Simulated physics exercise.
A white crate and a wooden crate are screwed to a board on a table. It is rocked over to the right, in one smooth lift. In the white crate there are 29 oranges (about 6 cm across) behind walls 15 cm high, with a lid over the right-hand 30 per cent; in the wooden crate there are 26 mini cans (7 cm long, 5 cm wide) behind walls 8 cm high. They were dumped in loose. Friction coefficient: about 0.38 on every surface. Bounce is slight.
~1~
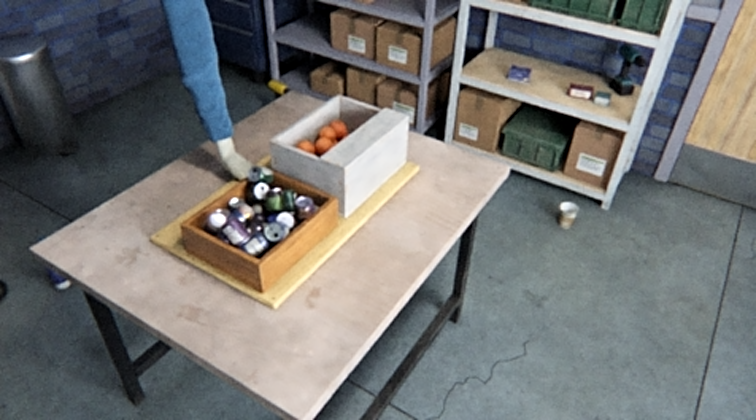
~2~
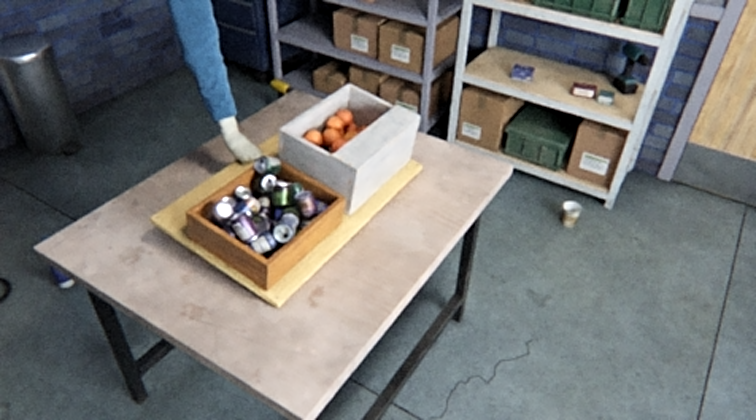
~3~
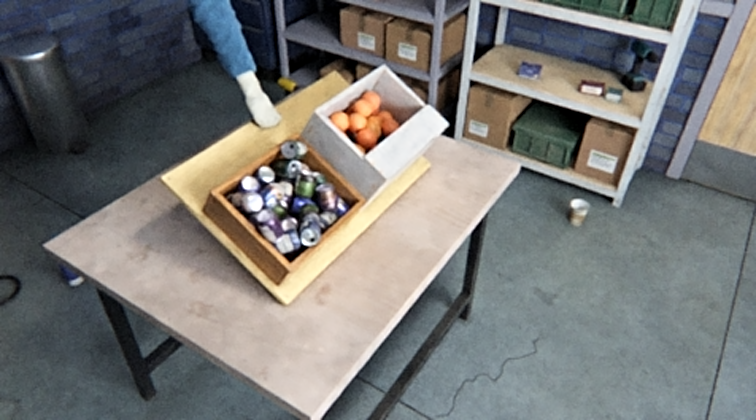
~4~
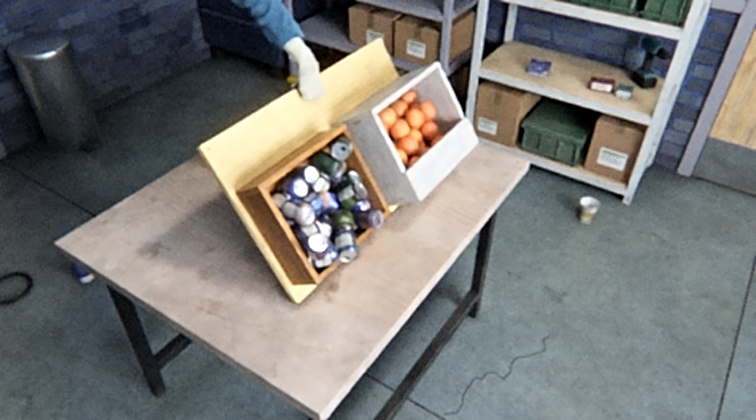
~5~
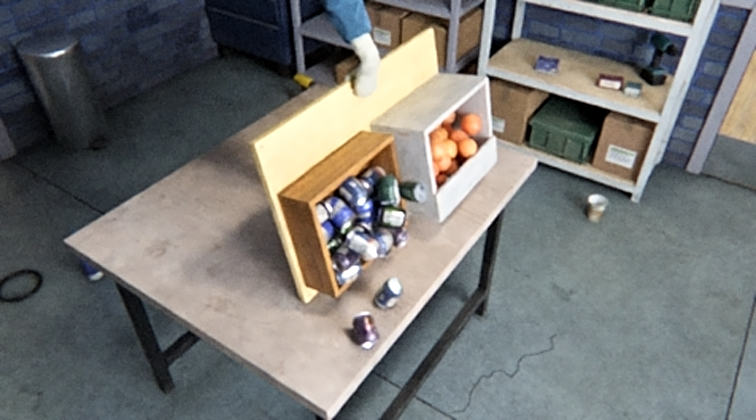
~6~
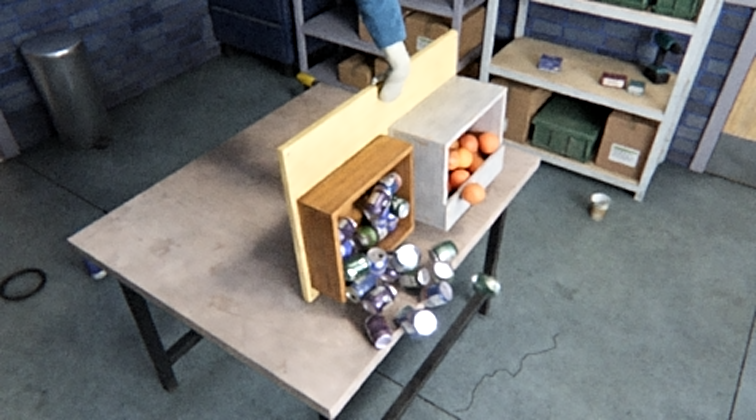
In a storeroom, a gloved hand lifted one side of a board on a table, tilting its two crates over to the right until cans tumbled from the wooden one and oranges shifted in the white one.
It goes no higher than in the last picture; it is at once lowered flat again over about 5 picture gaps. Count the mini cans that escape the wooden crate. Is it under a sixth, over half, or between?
Out of the wooden crate go upwards of half of the mini cans.
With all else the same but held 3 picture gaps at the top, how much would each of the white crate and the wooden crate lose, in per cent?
In that case white crate 0, wooden crate 80 per cent.
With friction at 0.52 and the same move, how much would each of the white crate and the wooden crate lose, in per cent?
In that case white crate 0, wooden crate 80 per cent.
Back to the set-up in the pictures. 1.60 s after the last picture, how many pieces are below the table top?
Some 14 pieces.
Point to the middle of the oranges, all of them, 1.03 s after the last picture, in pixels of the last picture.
Near (382, 158).
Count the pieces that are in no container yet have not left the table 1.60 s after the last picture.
Roughly 8.
Then, 0.26 s after the last picture, tilt 72°; white crate 28 in, 1 out and wooden crate 6 in, 20 out.
Then, 0.58 s after the last picture, tilt 33°; white crate 28 in, 1 out and wooden crate 6 in, 20 out.
Then, 1.03 s after the last picture, tilt 0°; white crate 28 in, 1 out and wooden crate 6 in, 20 out.
When it is over (1.60 s after the last picture), white crate 28 in, 1 out and wooden crate 6 in, 20 out. Asked share, 20 of 26, 77 per cent.
